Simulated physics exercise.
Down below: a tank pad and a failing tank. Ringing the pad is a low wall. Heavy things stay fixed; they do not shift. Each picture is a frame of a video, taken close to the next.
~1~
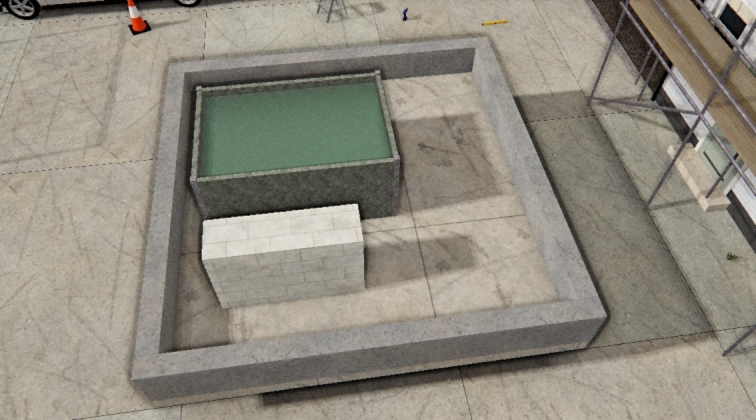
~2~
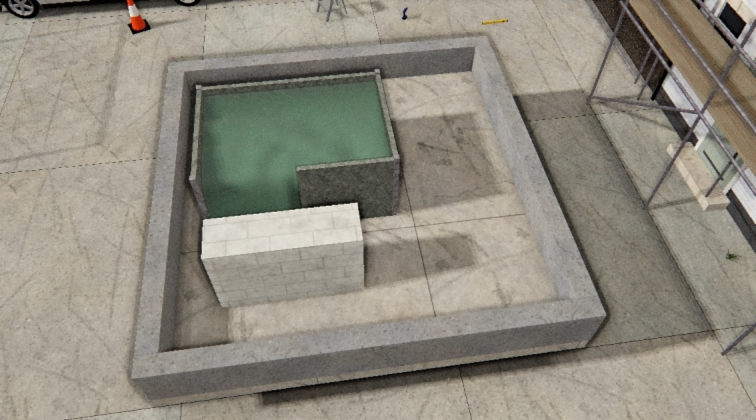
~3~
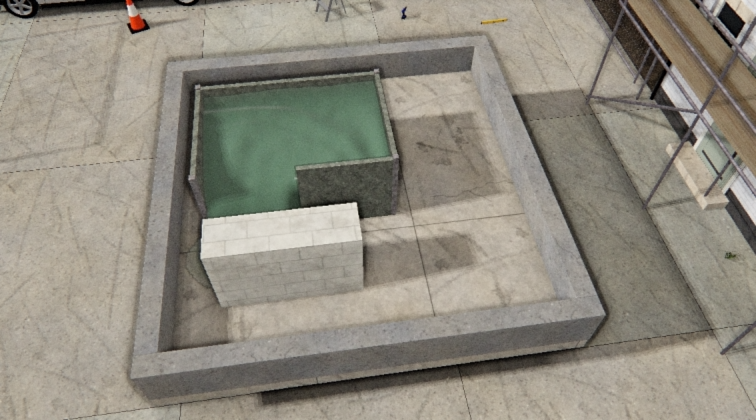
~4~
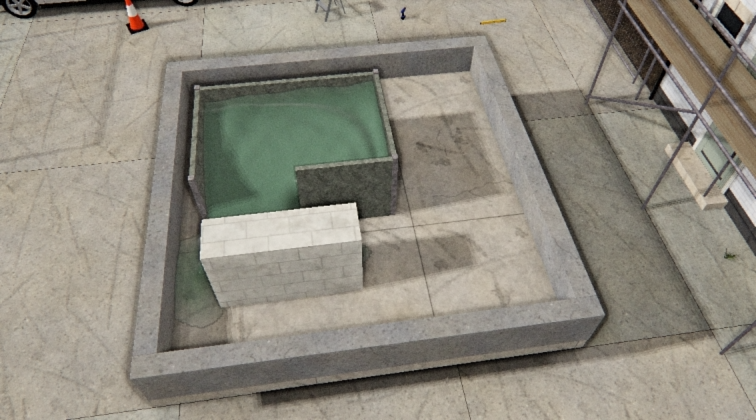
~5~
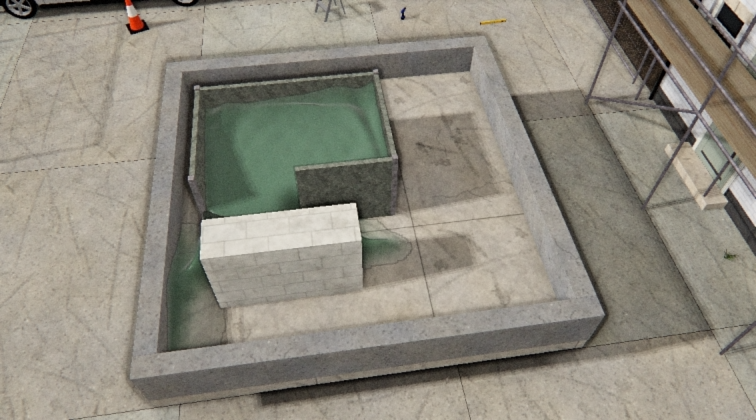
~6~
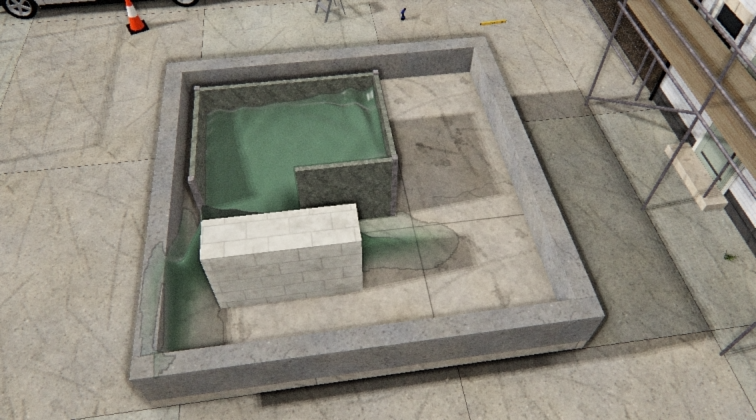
Green water drains from a broken tank and spreads around a pale block inside low walls.
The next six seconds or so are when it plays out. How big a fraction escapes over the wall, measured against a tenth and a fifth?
The fraction escaping is under a tenth.
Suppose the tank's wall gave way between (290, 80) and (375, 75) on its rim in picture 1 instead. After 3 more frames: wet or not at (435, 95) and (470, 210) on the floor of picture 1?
Going through them in order gives waterlogged, still bare.
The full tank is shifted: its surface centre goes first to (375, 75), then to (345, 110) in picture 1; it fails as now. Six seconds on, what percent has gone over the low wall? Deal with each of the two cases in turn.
Roughly 0 per cent in the first case and 0 per cent in the second.
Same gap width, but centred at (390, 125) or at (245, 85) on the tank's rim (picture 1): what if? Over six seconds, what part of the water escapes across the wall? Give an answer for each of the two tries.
About 4% and 10%.
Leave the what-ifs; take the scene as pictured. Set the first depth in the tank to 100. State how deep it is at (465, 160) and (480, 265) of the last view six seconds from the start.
In order: Roughly 14 % and 20 %.
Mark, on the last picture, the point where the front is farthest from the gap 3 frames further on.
Best guess: Near (543, 279).
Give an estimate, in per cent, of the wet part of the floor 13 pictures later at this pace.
Some 80 in a hundred.
A moment on, water covers 30 % of the floor; the low wall has let 0 % over.
Next, water covers 45 % of the floor; the low wall has let 1 % over.
Then, water covers 65 % of the floor; the low wall has let 2 % over.
Later, water covers 80 % of the floor; the low wall has let 3 % over.
In the end, water covers 85 % of the floor; the low wall has let 3 % over.
